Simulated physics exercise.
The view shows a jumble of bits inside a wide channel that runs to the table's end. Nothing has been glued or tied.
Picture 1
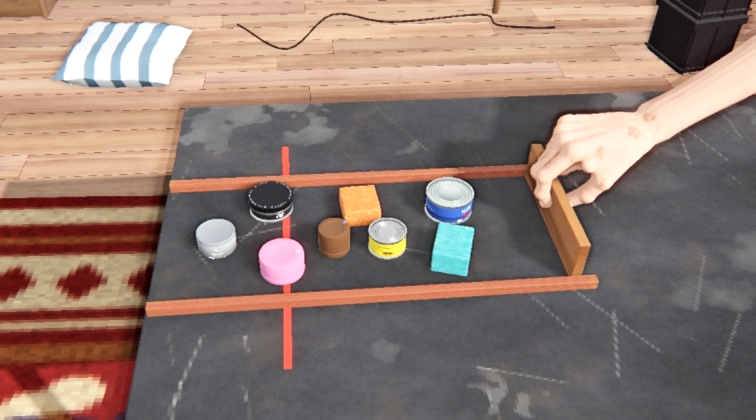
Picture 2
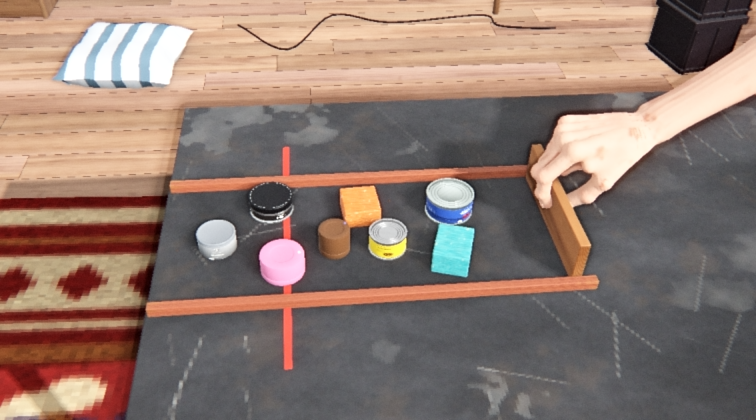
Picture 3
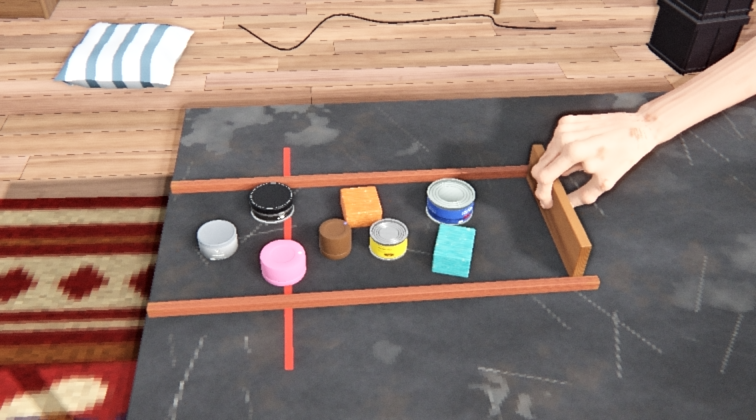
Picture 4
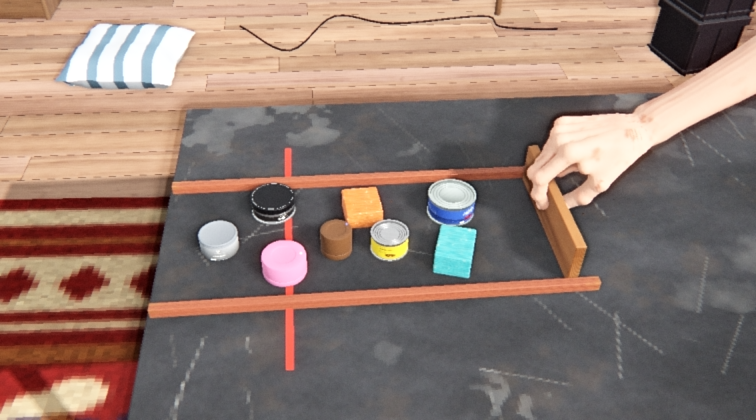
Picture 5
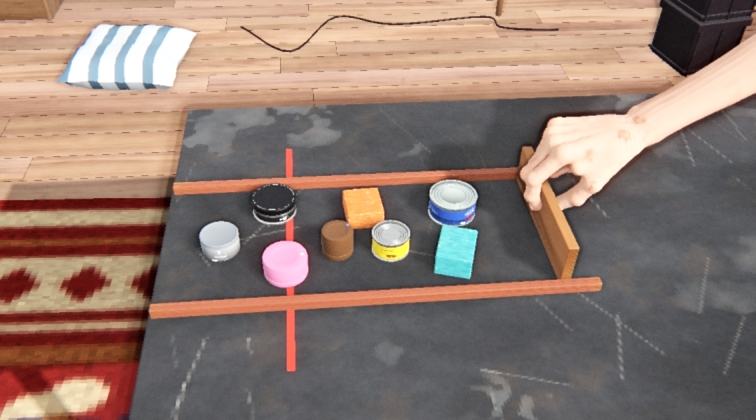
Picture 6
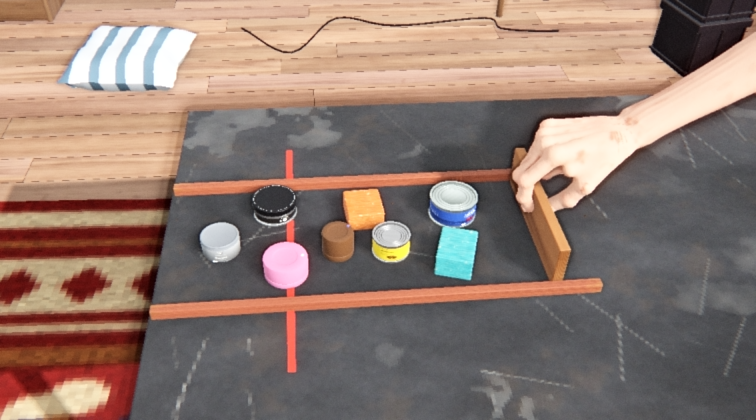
A hand slides a wooden board slightly left toward assorted small tubs, tins and blocks.
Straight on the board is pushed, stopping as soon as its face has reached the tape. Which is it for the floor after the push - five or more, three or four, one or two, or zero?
For the floor it is zero.
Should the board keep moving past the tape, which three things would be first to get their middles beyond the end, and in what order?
You'd get the black tin first, then the grey tub, and the orange block after that.
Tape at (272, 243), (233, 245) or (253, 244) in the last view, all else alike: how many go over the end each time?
Tallies in the order given: 0, 2, 1.
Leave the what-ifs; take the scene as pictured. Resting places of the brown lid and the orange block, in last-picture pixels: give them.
The first sits around (220, 229), while the other sits around (226, 209).
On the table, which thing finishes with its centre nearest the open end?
Result - the black tin.
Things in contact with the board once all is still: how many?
Tally at the end: 2.
Soon after, none off yet; grey tub at rest near (221, 243); black tin at rest near (275, 206); pink lid at rest near (286, 265).
Then, none off yet; grey tub at rest near (221, 243); black tin moved about its own width near (232, 203); pink lid moving near (279, 266).
At rest, the number that fall off is zero.
